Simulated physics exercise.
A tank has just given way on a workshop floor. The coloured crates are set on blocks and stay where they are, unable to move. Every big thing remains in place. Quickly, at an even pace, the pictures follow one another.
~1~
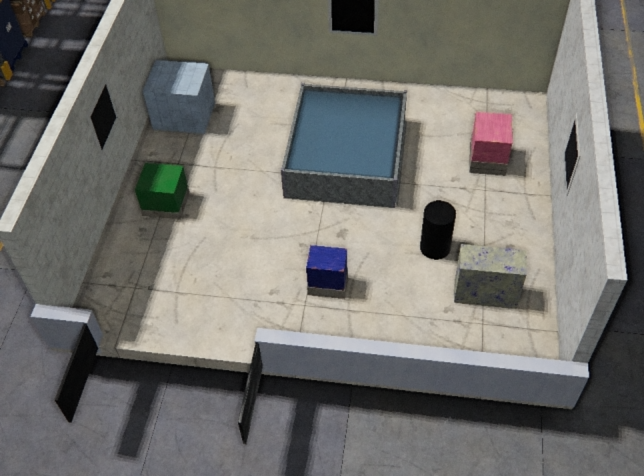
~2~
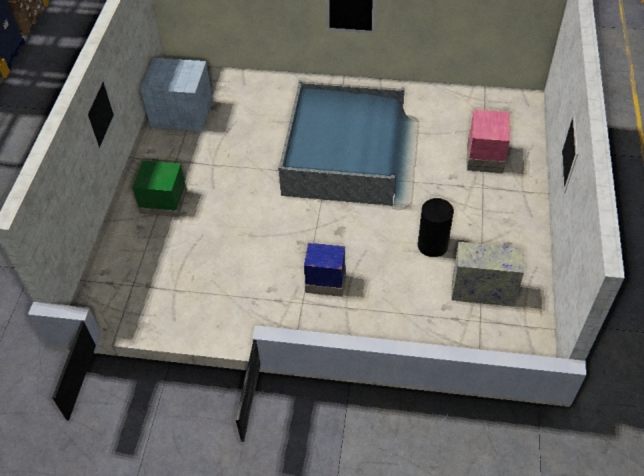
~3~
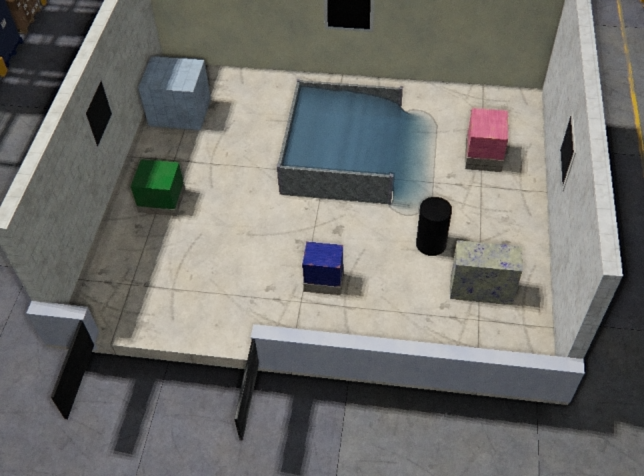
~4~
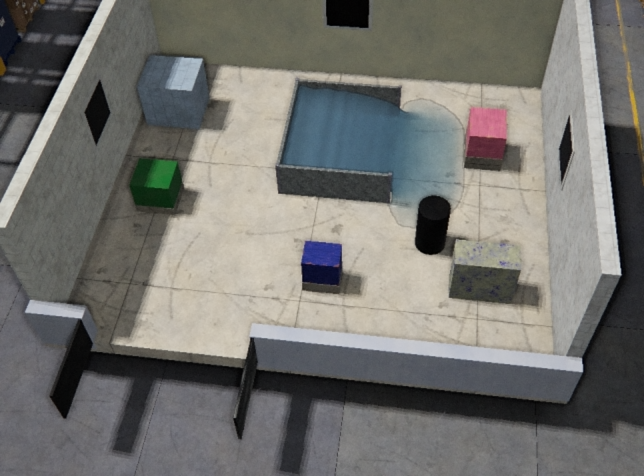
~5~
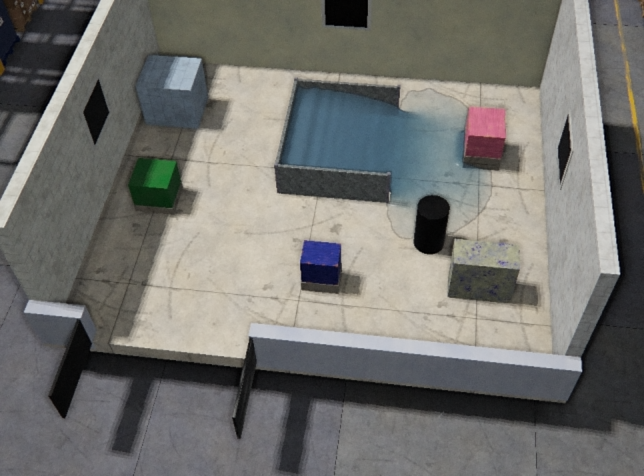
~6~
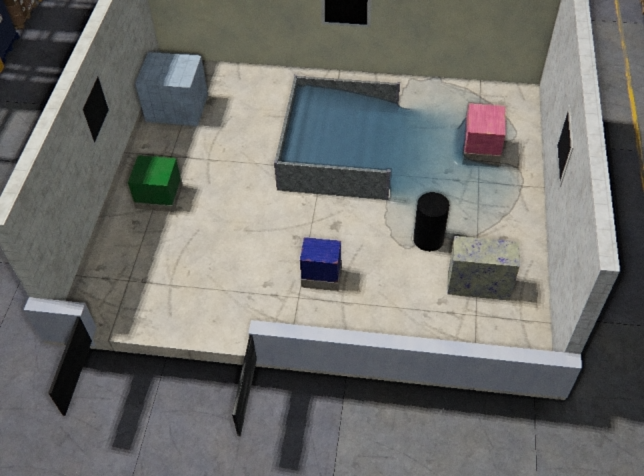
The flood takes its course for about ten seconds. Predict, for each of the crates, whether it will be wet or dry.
The green crate is out of reach of the water; the pink crate is within reach of the water; the blue crate is out of reach of the water.
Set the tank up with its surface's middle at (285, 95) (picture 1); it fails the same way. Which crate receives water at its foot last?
One in green.
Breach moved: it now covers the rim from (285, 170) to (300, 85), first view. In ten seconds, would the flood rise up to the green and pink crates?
In that case the green one is flooded and the pink one is never flooded.
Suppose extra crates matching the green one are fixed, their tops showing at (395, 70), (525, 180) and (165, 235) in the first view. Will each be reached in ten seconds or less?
One by one: Gets flooded; gets flooded; is not reached.
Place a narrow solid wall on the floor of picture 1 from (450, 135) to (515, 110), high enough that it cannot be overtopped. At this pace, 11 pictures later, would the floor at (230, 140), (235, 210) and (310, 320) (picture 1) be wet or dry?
The first point comes out unwetted, the next unwetted, the last unwetted.
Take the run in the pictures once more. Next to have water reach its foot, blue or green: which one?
Simply the blue crate.
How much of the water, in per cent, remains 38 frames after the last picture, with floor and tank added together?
Close to 100 in a hundred.
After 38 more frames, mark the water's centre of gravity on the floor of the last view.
I'd put it at around (409, 189).
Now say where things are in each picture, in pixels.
Still water in the tank at (346, 133), in the first frame.
The front is at (395, 207), out from the gap at (395, 150), in the second frame.
Water pours out at (394, 150) and has run to (406, 212), in the third frame.
Water pours out at (392, 150) and has run to a hidden place, in the fourth frame.
Water pours out at (391, 150) and has run to (454, 102), in the fifth frame.
The front is at (514, 195), out from the gap at (391, 148), in the sixth frame.
A moment on, water covers 25 % of the floor; the green crate not reached, the pink crate water round its plinth, the blue crate not reached.
Next, water covers 25 % of the floor; the green crate not reached, the pink crate water round its plinth, the blue crate not reached.
Then, water covers 40 % of the floor; the green crate not reached, the pink crate water round its plinth, the blue crate not reached.
Later, water covers 75 % of the floor; the green crate not reached, the pink crate water round its plinth, the blue crate water round its plinth.
In the end, water covers 95 % of the floor; the green crate stayed above the water, the pink crate was topped, the blue crate stayed above the water.
